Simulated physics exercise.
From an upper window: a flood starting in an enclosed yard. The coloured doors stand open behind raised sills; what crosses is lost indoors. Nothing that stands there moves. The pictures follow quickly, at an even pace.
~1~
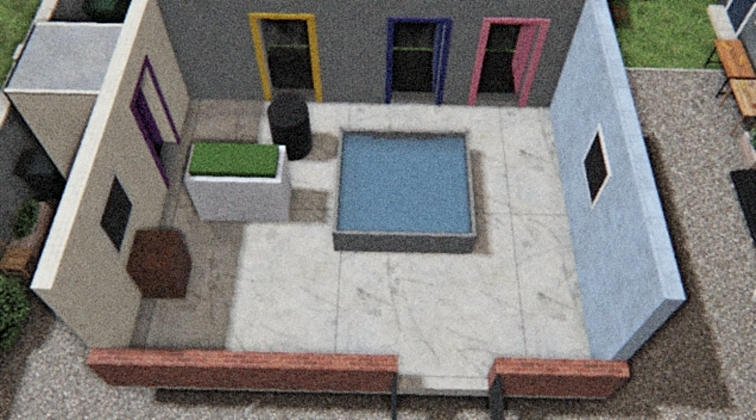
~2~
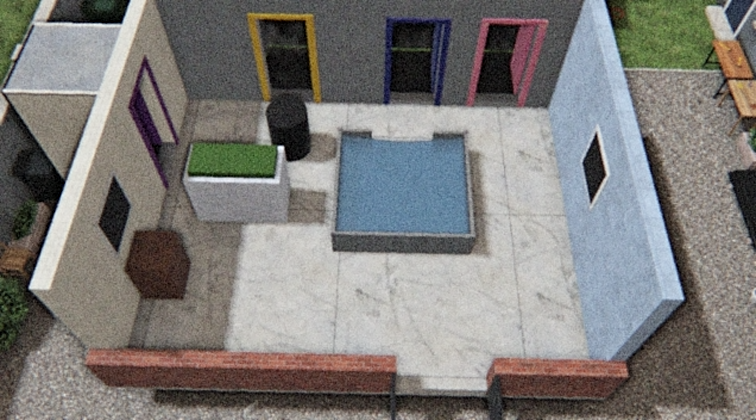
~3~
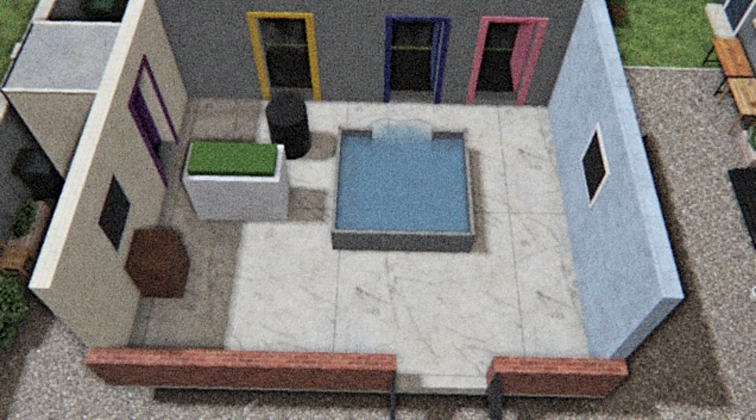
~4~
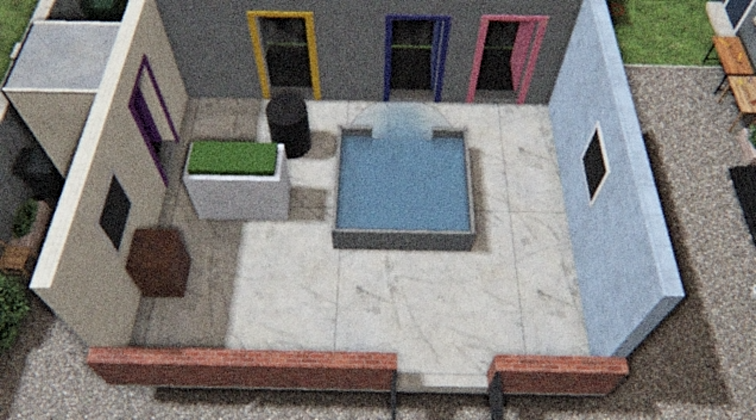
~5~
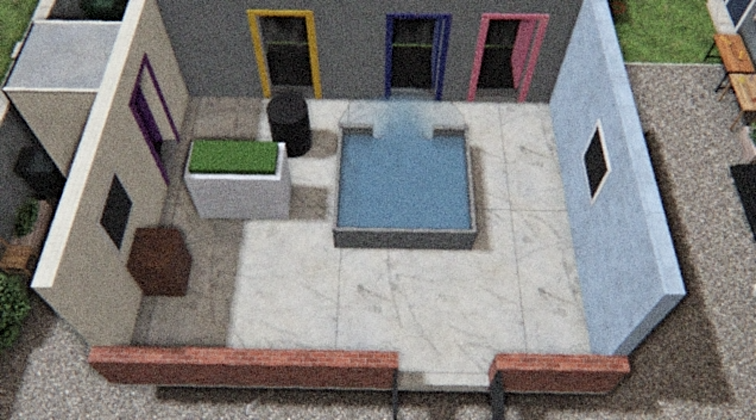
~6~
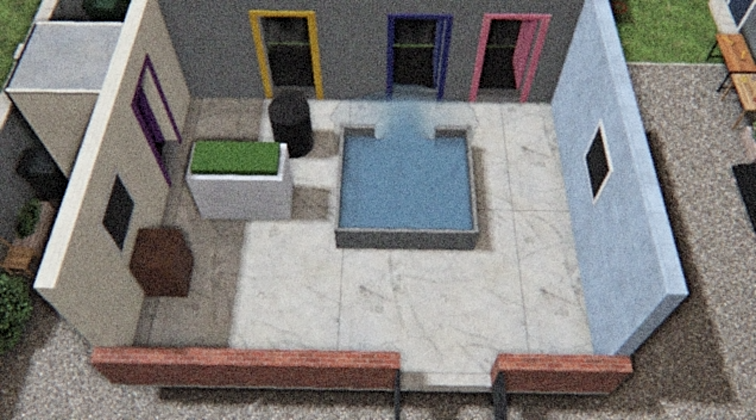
A square grey tank of blue water stands in an enclosed, pale-paved yard seen from high above, its view shifting very slightly. Yellow, dark blue and pink doorways line the grey back wall, with a purple one at left near a black barrel, a grass-topped white block and a brown box. A gap opens in the tank's far side, and water pours through, spreading thinly backward across the paving.
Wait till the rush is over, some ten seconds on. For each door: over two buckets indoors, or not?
One by one: The pink door admits no more than that; the purple door admits no more than that; the blue door lets in a lot; the yellow door admits no more than that.
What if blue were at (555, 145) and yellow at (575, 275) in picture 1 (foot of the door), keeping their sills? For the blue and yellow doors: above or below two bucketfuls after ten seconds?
In short: Blue floods; yellow holds.
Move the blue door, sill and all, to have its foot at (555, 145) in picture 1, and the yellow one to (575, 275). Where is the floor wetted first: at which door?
I say the door marked pink.
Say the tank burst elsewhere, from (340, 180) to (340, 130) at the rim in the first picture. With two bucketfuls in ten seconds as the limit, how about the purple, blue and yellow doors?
One by one: The purple door floods; the blue door takes less; the yellow door passes that mark.
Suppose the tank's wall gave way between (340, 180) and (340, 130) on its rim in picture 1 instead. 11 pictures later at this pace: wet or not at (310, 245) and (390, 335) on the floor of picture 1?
One after the other: Awash, clear.
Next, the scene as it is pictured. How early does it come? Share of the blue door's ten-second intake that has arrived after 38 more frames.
Roughly 90 per cent.
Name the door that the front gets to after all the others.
It is the purple one.
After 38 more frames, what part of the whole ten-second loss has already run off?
Close to 85 %.
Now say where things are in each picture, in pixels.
In the first frame, the water tank at (404, 182) is whole and still.
In the second frame, water pours out on the water tank's far side and has run to a hidden place.
In the third frame, water pours out on the water tank's far side and has run to (379, 123).
In the fourth frame, water pours out on the water tank's far side and has run to (418, 104).
In the fifth frame, the front is at (446, 101), out from the gap on the water tank's far side.
In the sixth frame, water pours out on the water tank's far side and has run to (465, 101).
A moment on, water covers 10 % of the floor; the pink door wet at the sill, nothing in, the purple door not reached, the blue door far over two buckets in, the yellow door wet at the sill, nothing in.
Next, water covers 20 % of the floor; the pink door wet at the sill, nothing in, the purple door not reached, the blue door far over two buckets in, the yellow door wet at the sill, nothing in.
Then, water covers 30 % of the floor; the pink door wet at the sill, nothing in, the purple door wet at the sill, nothing in, the blue door far over two buckets in, the yellow door wet at the sill, nothing in.
Later, water covers 60 % of the floor; the pink door wet at the sill, nothing in, the purple door wet at the sill, nothing in, the blue door far over two buckets in, the yellow door wet at the sill, nothing in.
In the end, water covers 85 % of the floor; the pink door wet at the sill, nothing in, the purple door wet at the sill, nothing in, the blue door far over two buckets in, the yellow door wet at the sill, nothing in.
